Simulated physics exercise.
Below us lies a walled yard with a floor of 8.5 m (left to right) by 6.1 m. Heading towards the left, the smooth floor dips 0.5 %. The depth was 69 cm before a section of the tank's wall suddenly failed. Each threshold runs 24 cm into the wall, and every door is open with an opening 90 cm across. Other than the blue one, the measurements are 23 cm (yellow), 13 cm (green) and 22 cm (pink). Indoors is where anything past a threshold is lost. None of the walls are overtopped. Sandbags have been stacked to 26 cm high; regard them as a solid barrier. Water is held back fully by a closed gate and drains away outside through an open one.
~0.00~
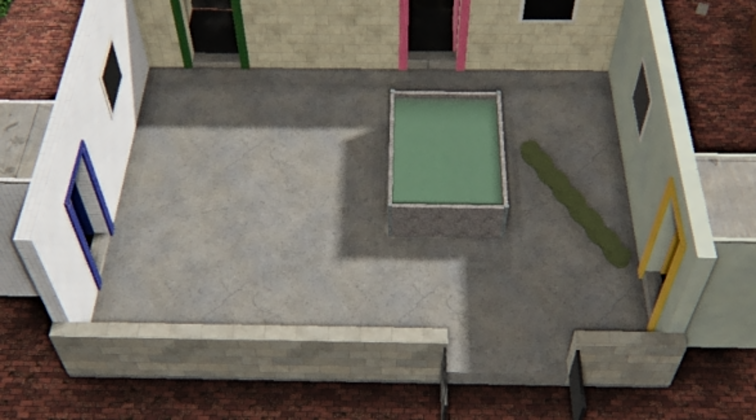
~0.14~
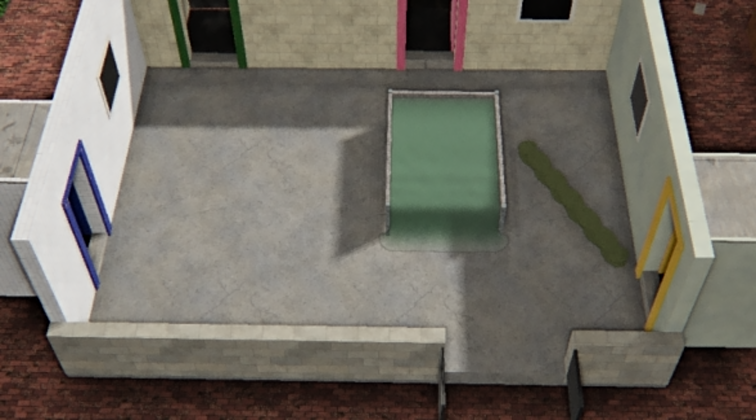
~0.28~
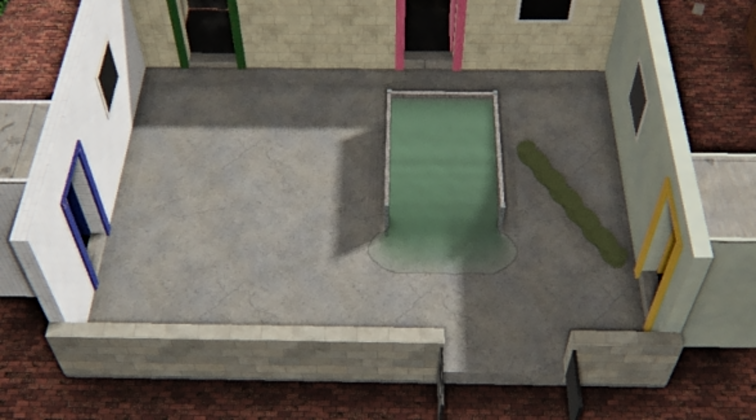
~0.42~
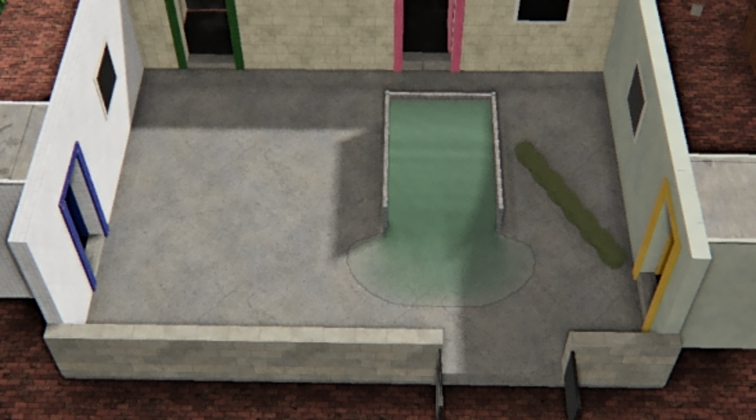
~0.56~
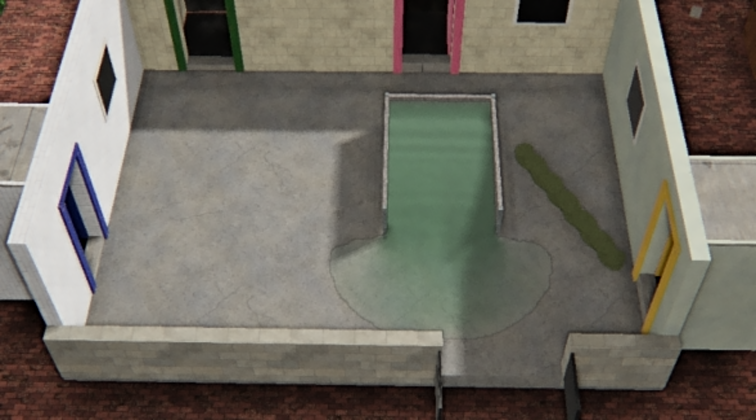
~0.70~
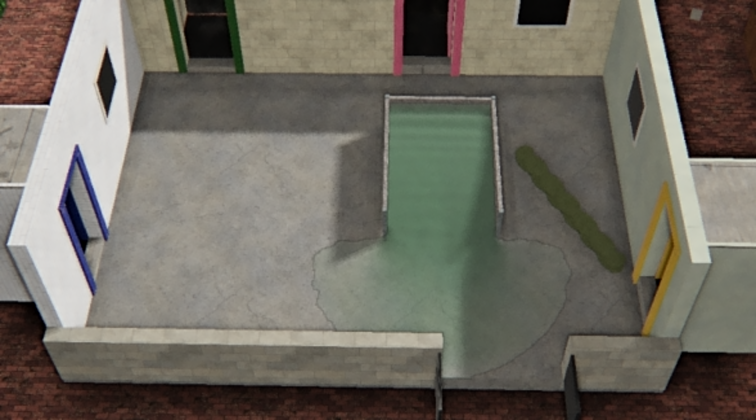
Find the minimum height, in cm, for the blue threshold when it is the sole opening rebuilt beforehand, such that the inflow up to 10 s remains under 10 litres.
The minimum height is about 13 cm.
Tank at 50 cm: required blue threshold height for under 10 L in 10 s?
About 8.5 cm.
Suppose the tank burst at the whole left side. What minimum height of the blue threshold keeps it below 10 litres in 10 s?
I'd say close to 21 cm.
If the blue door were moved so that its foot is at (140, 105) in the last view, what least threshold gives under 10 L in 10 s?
Minimum: Close to 6.5 cm.
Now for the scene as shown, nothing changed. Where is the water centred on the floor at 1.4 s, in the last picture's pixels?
(438, 224).
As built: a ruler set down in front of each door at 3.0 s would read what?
Depth (cm): Yellow 8 / blue 4 / green 0 / pink 0.
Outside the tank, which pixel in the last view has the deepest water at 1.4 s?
Near (417, 362).
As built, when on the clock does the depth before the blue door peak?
Around 3.8 seconds.
After 1.4 s water covers 20 % of the floor, deepest (38 cm) near (417, 362); it has not reached the blue door.
After 3.0 s water covers 35 % of the floor, deepest (27 cm) near (79, 357); it has not reached the blue door.
After 10.0 s water covers 80 % of the floor, deepest (9 cm) near (139, 98); 6 cm at the blue door, 30 litres in over its 10 cm threshold.
At the blue door as built, the water arrived by 3.1 s and peaked near 17 cm at 3.8 s.
Run again over the same 10 s with other heights there, 22 litres in over 11 cm, 4 litres over 15 cm. The limit of 10 litres is kept from about 13 cm up.
